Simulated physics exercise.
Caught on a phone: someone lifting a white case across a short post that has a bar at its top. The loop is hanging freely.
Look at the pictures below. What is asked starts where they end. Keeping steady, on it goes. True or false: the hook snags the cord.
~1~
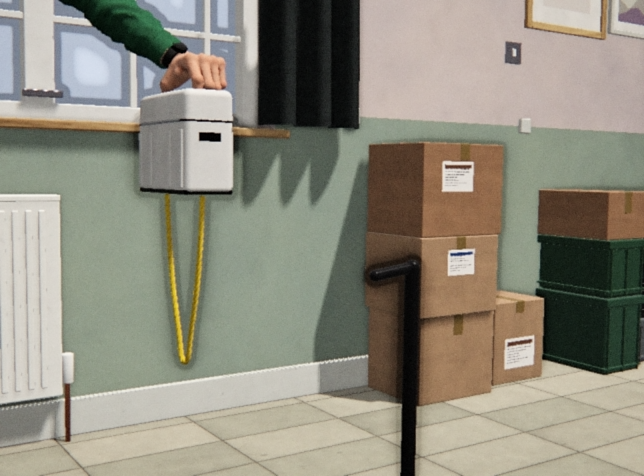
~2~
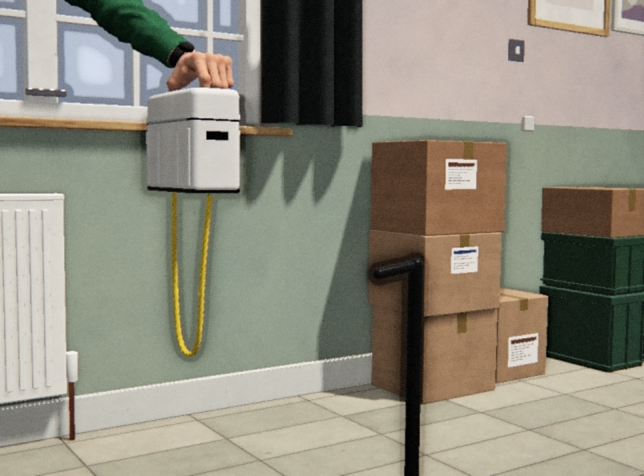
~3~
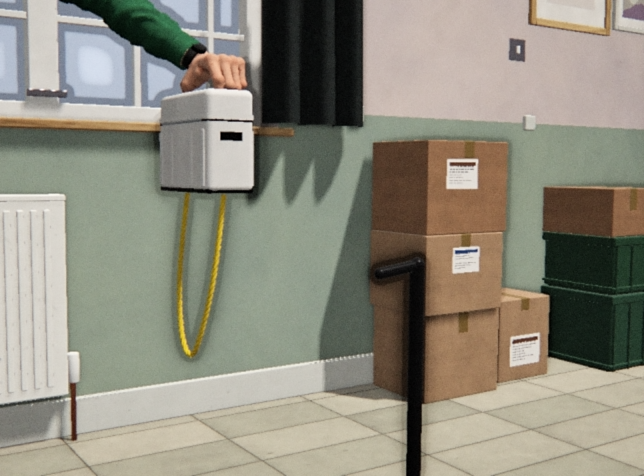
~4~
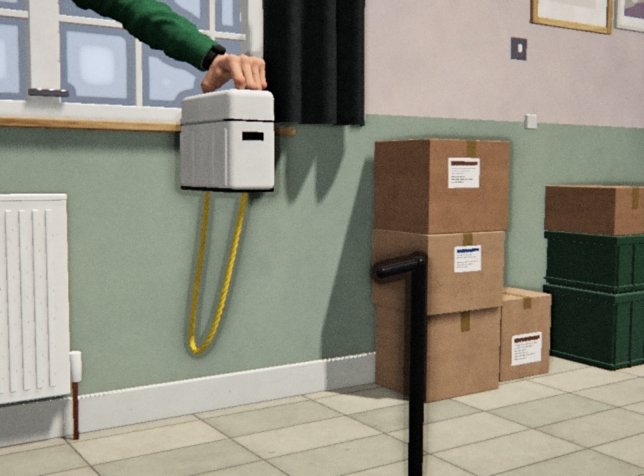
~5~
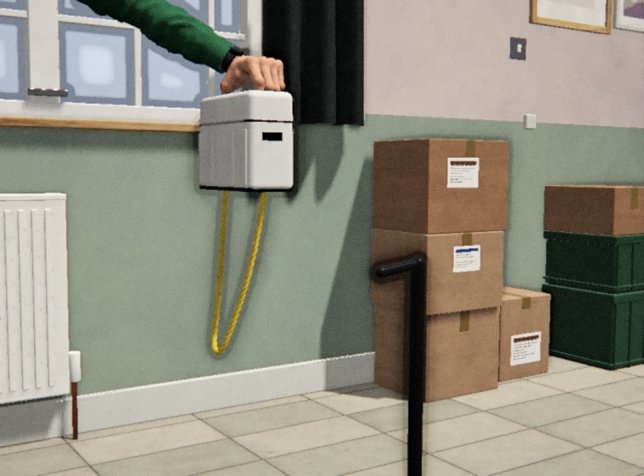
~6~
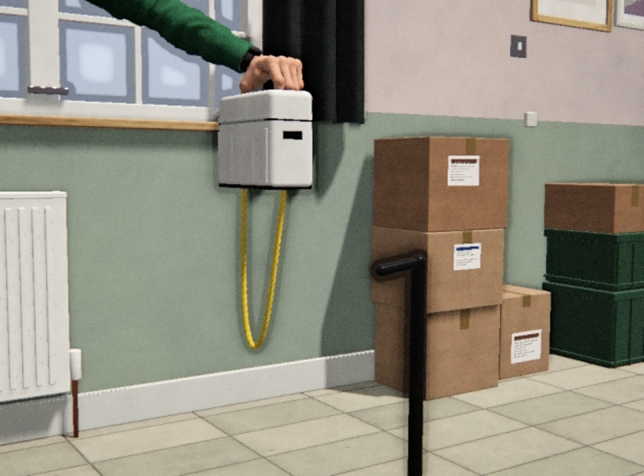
True.
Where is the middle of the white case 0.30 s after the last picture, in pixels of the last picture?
At that moment its middle is at (308, 143) in the last view.
Then, 0.30 s after the last picture, case nearing the post near (309, 143).
Then, 0.94 s after the last picture, case over the post near (395, 145).
Then, 1.56 s after the last picture, case past the post near (468, 147).
At rest, case past the post near (497, 147); loop tight round the post, hand stopped. The white case gets caught.
